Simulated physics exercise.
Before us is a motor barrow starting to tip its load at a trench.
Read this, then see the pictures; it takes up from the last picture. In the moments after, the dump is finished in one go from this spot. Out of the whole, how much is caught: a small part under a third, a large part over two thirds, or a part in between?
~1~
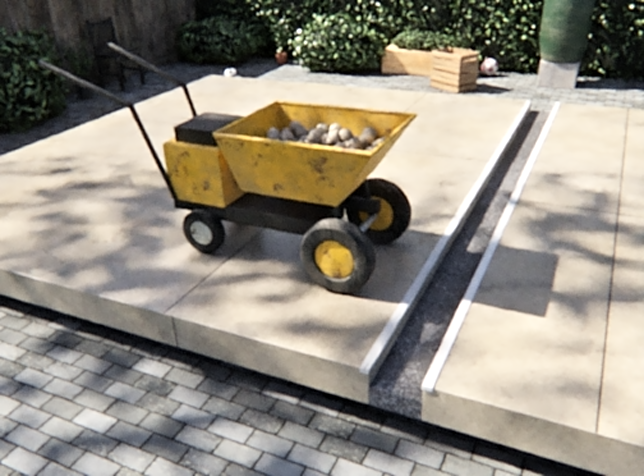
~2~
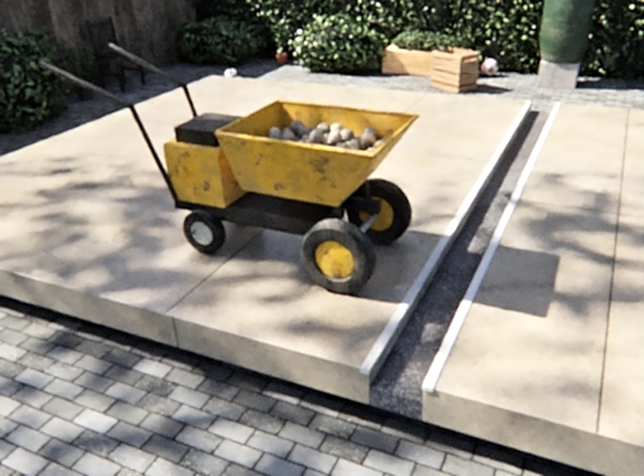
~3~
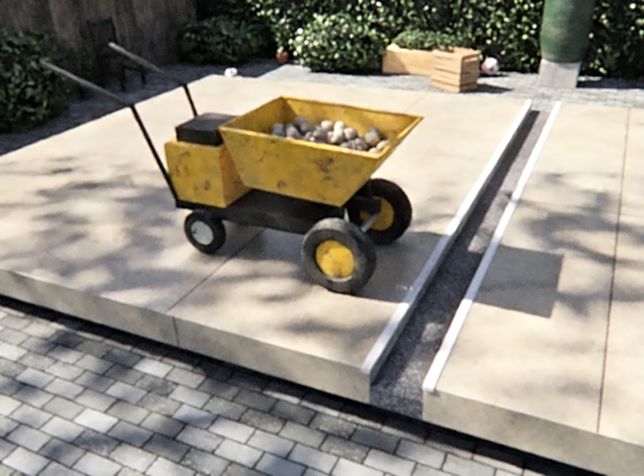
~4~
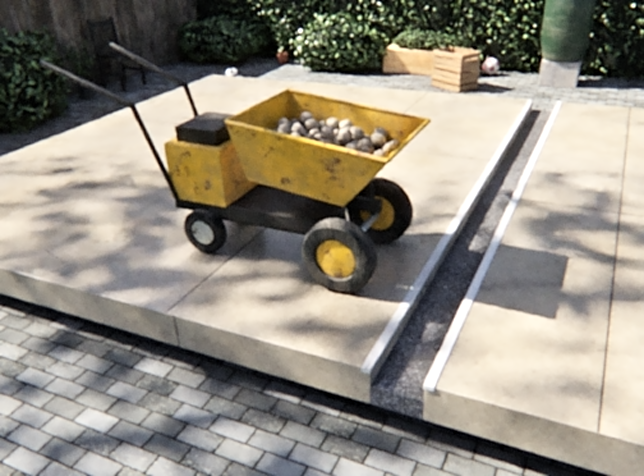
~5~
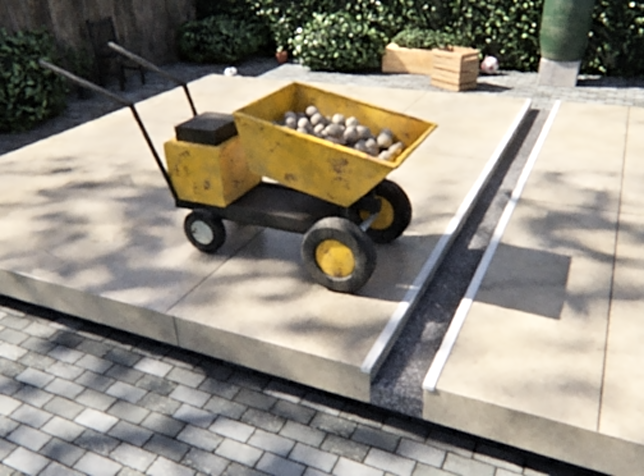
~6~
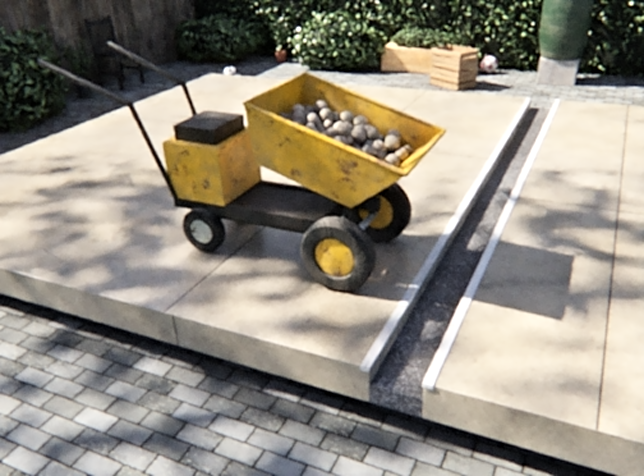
Out of the whole, a small part is caught.
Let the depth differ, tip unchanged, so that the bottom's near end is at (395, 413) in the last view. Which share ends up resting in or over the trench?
0 per cent, roughly.
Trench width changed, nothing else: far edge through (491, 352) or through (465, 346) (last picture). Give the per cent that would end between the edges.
60 %, then 20 %.
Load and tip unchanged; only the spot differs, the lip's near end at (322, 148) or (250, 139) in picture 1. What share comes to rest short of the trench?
Roughly 0 per cent, and 50 per cent.
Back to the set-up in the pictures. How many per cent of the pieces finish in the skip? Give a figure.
20 %, about.
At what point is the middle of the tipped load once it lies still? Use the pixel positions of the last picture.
I'd mark it at roughly (520, 285).
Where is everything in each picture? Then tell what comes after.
In the first picture, lip of the skip at (372, 154), level; top of the load at (315, 150), river pebbles; first edge of the trench at (388, 329); far edge at (447, 344), the trench under half as wide as the skip, and shallow for its width.
In the second picture, lip of the skip at (374, 156), level; top of the load at (317, 149).
In the third picture, lip of the skip at (379, 158), tipped barely; top of the load at (314, 143).
In the fourth picture, lip of the skip at (387, 161), tipped a little; top of the load at (320, 141).
In the fifth picture, lip of the skip at (396, 167), tipped a little; top of the load at (302, 135).
In the sixth picture, lip of the skip at (406, 174), tipped clearly; top of the load at (310, 130); first edge of the trench at (389, 327); far edge at (447, 341).
Soon, skip tipped steeply; all in the skip.
A while on, skip tipped right over; most in the skip; about a quarter beyond it; a stray few falling.
Towards the end, skip tipped right over; about a quarter in the skip; a stray few in or heaped over the trench; about two thirds beyond it.
Finally, skip tipped right over; about a quarter in the skip; a stray few in or heaped over the trench; most beyond it.
